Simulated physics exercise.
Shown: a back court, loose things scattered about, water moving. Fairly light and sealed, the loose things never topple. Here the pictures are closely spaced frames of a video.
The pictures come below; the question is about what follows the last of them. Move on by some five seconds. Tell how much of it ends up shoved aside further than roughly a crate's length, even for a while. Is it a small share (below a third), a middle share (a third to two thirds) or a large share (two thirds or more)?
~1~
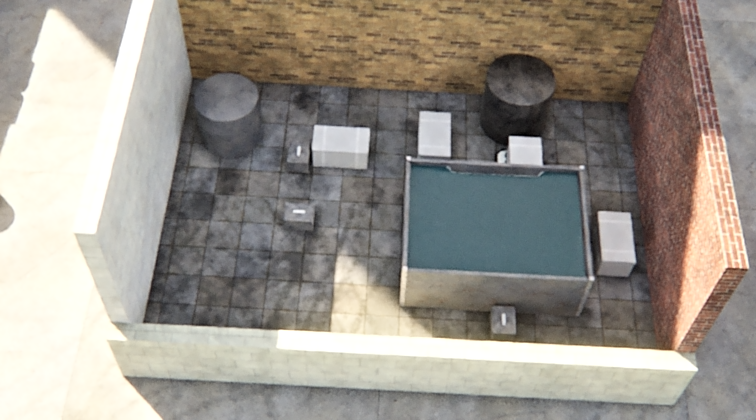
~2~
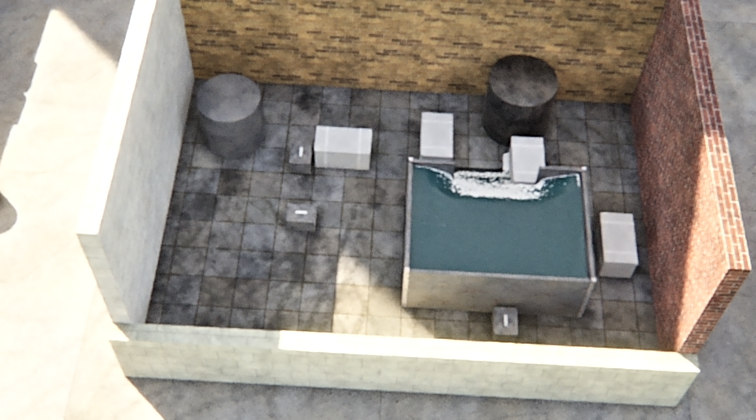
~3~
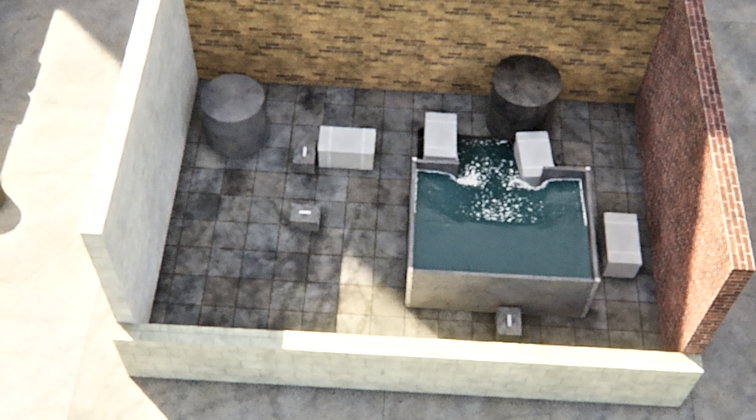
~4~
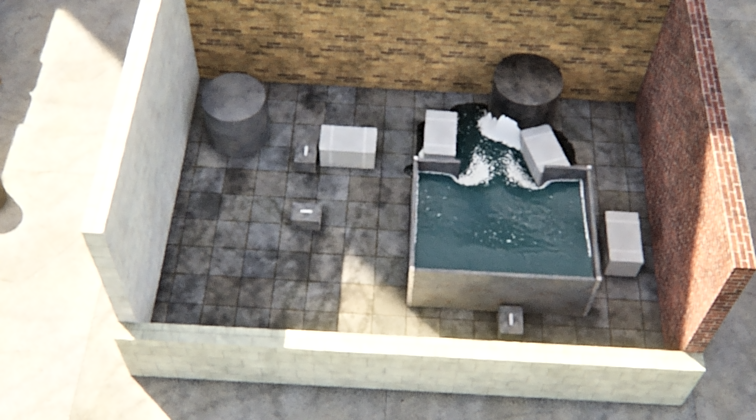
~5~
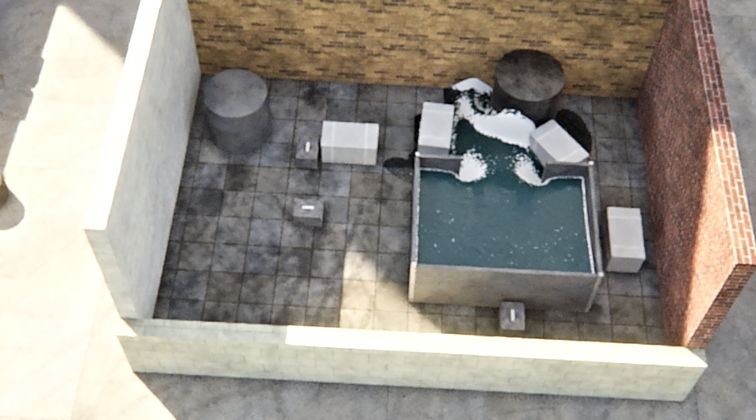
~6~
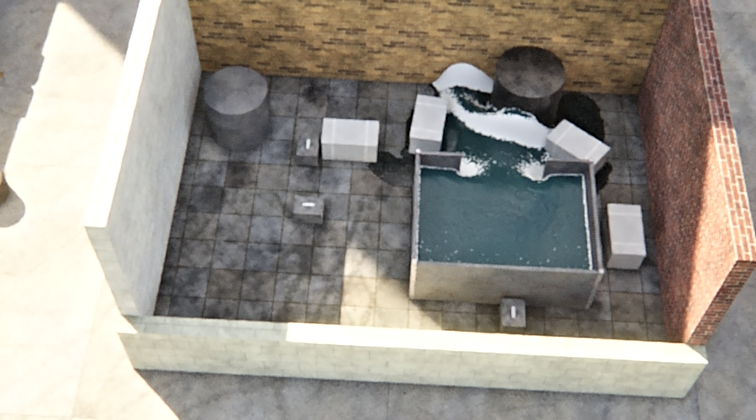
A large share, two thirds or more.
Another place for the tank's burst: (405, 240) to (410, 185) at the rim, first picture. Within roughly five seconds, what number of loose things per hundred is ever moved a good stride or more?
It comes to roughly 40 %.
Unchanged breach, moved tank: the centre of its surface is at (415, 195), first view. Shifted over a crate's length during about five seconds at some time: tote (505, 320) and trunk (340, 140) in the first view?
First: Stayed short. Second: Stayed short.
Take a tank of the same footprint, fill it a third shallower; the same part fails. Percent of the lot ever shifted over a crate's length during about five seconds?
Estimate: Around 60 in a hundred.
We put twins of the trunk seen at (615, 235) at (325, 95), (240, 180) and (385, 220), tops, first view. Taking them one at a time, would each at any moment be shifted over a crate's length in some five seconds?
Here's the rundown: Sent far off, sent far off, and finally never gets far.
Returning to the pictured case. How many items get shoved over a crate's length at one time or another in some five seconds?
So that is 6.
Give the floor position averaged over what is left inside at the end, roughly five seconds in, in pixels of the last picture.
Near (421, 283).
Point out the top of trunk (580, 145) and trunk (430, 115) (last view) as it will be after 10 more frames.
About (617, 192), then about (330, 113).
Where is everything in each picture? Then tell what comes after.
In the first frame, a trunk at (526, 159) rests on the ground; a trunk at (435, 134), on the bottom; 0 of 7 have shifted.
In the second frame, a trunk at (529, 159), on the bottom, close to its start; a trunk at (437, 134), on the bottom; 0 of 7 have shifted.
In the third frame, a trunk at (536, 154), on the bottom, close to its start; a trunk at (441, 134), on the bottom; 1 of 7 have shifted.
In the fourth frame, a trunk at (545, 148) rests on the ground, close to its start; a trunk at (440, 132), on the bottom; 1 of 7 have shifted.
In the fifth frame, a trunk at (559, 144), on the bottom, a stride from its start; a trunk at (436, 125), on the bottom, close to its start; 2 of 7 have shifted.
In the sixth frame, a trunk at (578, 143), on the bottom, a stride from its start; a trunk at (429, 117), on the bottom, close to its start; 2 of 7 have shifted.
A moment on, 2 of 7 are well off their spots; 0 afloat.
Next, 2 of 7 are well off their spots; 0 afloat.
Later, 5 of 7 are well off their spots; 1 afloat.
In the end, 6 of 7 are well off their spots, and 6 have been at some point; 3 afloat.
